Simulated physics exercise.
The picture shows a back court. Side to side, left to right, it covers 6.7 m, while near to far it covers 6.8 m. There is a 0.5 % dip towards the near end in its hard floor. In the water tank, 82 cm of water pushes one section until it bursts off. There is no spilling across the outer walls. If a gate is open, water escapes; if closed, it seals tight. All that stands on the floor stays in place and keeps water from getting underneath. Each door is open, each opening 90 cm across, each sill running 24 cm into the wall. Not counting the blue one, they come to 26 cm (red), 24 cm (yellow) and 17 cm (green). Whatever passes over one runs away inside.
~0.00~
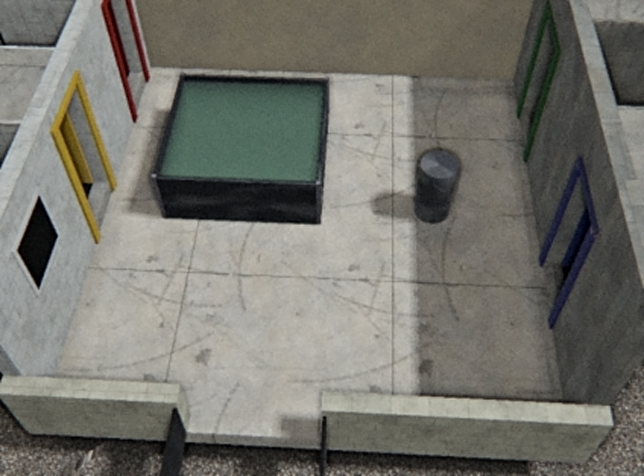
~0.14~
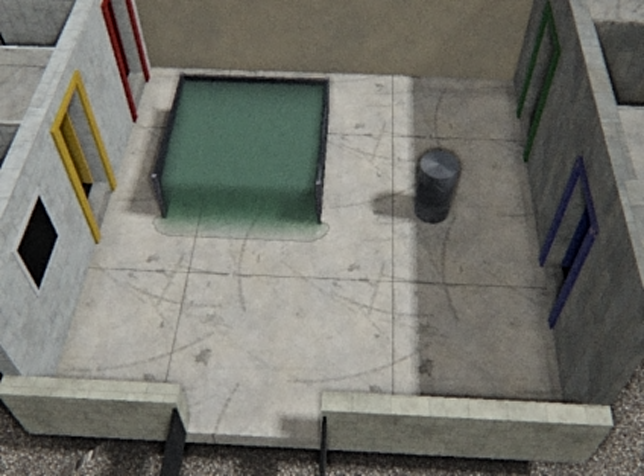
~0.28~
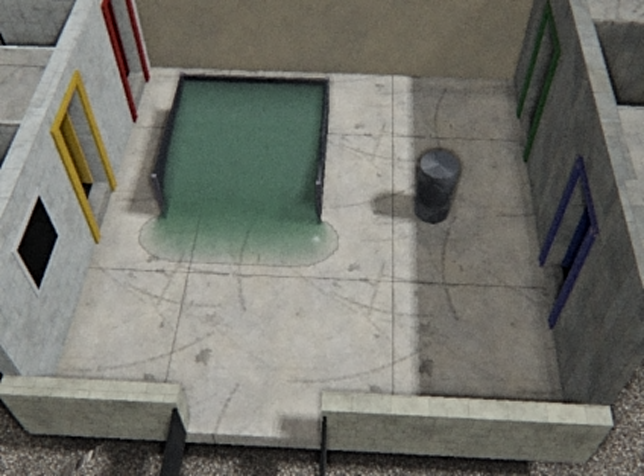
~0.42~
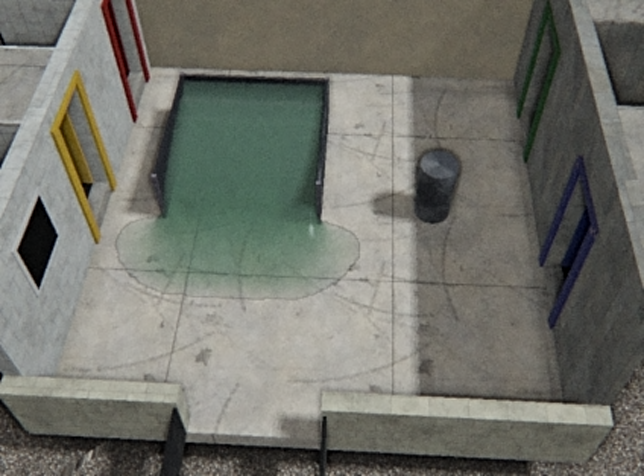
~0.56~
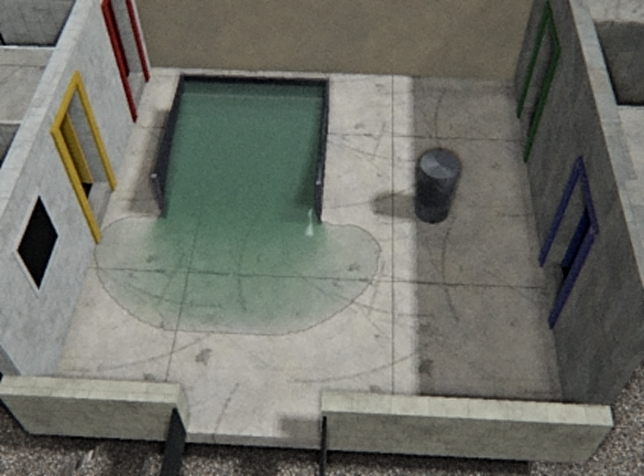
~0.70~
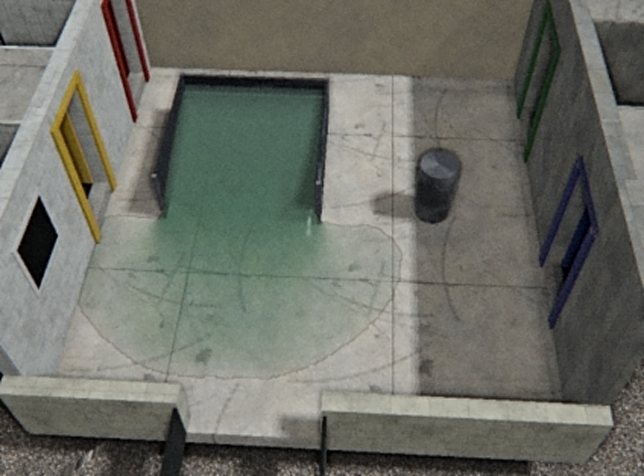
A large dark-sided tank of green water stood in a walled court until its near side was suddenly gone, and the water poured out, spreading toward the viewer and sideways in a widening, rounded sheet.
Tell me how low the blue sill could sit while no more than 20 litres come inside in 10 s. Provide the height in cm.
At least 8 cm or so.
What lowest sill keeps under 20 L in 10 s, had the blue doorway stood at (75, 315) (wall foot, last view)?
You'd want it roughly 24 cm high.
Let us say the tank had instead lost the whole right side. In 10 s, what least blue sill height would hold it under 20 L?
At least roughly 16 centimetres tall.
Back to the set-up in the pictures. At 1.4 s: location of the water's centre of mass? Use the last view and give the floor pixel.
The water's centre is at about (238, 229).
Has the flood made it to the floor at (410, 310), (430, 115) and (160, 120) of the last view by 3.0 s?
In turn: Wet, still dry, dry.
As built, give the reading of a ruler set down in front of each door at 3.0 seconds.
Centimetres: Red = 0, yellow = 2, green = 0, blue = 2.
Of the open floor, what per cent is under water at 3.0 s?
Roughly 45 percent of the floor is wet.
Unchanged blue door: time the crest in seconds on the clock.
I'd guess close to 6.0 seconds.
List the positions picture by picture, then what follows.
In the first frame, the water tank at (246, 129) is whole and still, 82 cm deep; the blue door at (565, 251) is dry.
In the second frame, the gap is at (240, 207), the front 0.3 m out at (171, 232); the back of the water tank holds 82 cm.
In the third frame, water pours out at (240, 208) and has run 0.8 m, to (173, 257); about 13 cm deep outside, 82 cm at the back.
In the fourth frame, the front is at (162, 287), 1.3 m from the gap at (241, 209); 3.9 m2 of floor is wet, 80 cm left at the back.
In the fifth frame, the gap is at (241, 210), the front 1.9 m out at (162, 323); the back of the water tank holds 71 cm.
In the sixth frame, the gap is at (241, 210), the front 2.6 m out at (162, 366); the back of the water tank holds 70 cm; 2.3 m in a straight line remain to the blue door at (565, 251).
After 1.4 s water covers 40 % of the floor, deepest (46 cm) near (47, 406); it has not reached the blue door.
After 3.0 s water covers 45 % of the floor, deepest (34 cm) near (47, 406); it has not reached the blue door.
After 10.0 s water covers 95 % of the floor, deepest (12 cm) near (312, 111); 8 cm at the blue door, 3 litres in over its 11 cm sill.
At the blue door as built, the water arrived by 3.2 s and peaked near 13 cm at 6.0 s.
With a sill of 6.5 cm, 33 litres would have come in within the 10 s; with 9 cm, 11 litres. So under 20 litres takes about 8 cm.
